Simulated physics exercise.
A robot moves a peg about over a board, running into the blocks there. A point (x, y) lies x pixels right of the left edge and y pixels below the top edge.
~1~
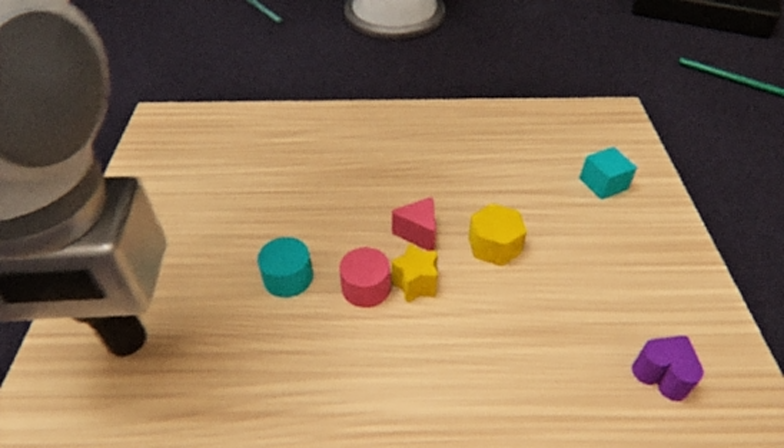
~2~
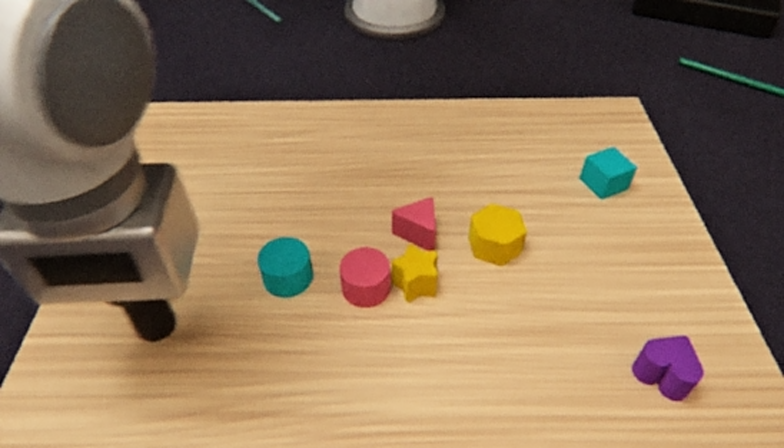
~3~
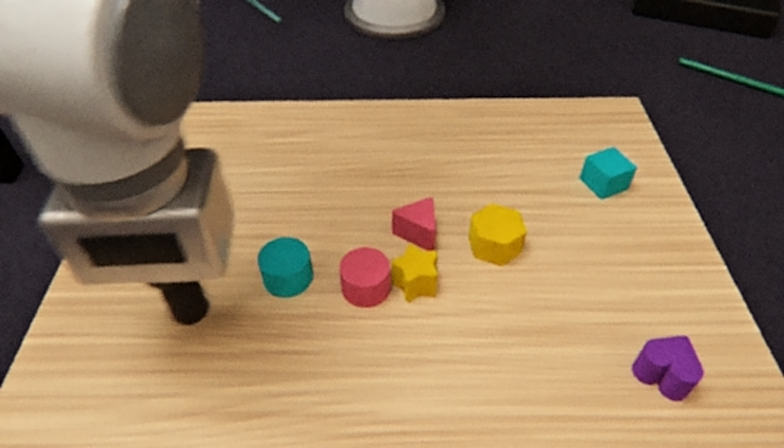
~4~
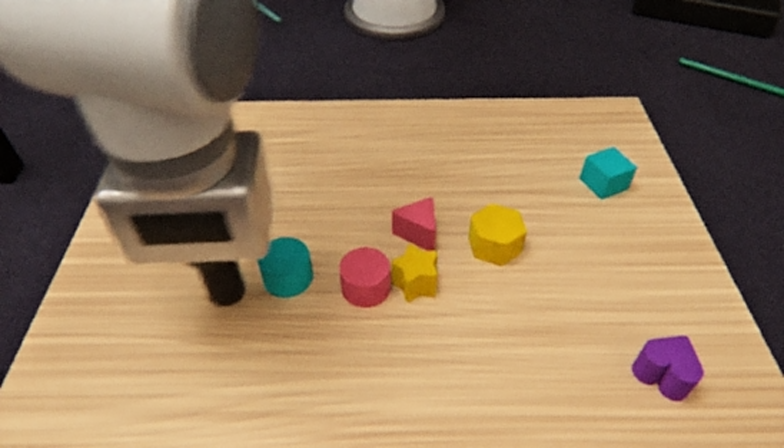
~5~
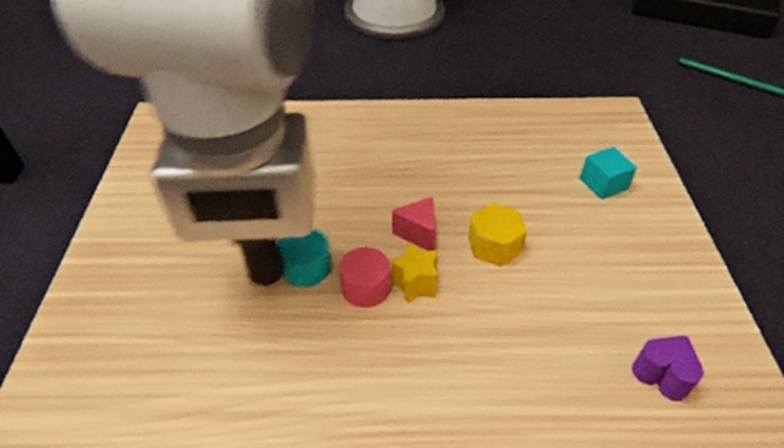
A robot arm sliding a black peg rightward across a wooden board and nudging a turquoise cylinder, other coloured blocks staying still.
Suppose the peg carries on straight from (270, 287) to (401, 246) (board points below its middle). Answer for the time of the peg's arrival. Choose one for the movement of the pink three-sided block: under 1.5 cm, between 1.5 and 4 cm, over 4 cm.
Travels under 1.5 cm.
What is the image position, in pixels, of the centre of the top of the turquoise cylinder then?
Final place: (378, 199).
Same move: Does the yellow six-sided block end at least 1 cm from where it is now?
In short: No.
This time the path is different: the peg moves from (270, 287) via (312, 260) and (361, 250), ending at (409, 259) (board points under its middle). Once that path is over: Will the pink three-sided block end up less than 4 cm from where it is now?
That would be a yes.
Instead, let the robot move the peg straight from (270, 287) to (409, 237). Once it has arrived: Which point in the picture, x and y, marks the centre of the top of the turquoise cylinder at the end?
I expect it at (388, 191).
The first path, step by step. One third of the way, peg (313, 258); turquoise cylinder (342, 226).
Two thirds of the way, peg (358, 244); turquoise cylinder (368, 207); pink cylinder (374, 267); yellow star (425, 264), turned 15° anticlockwise.
At the end, peg (401, 230); turquoise cylinder (378, 199); pink cylinder (375, 267); yellow star (425, 264), turned 20° anticlockwise; pink three-sided block (426, 210), turned 30° clockwise; yellow six-sided block in place.
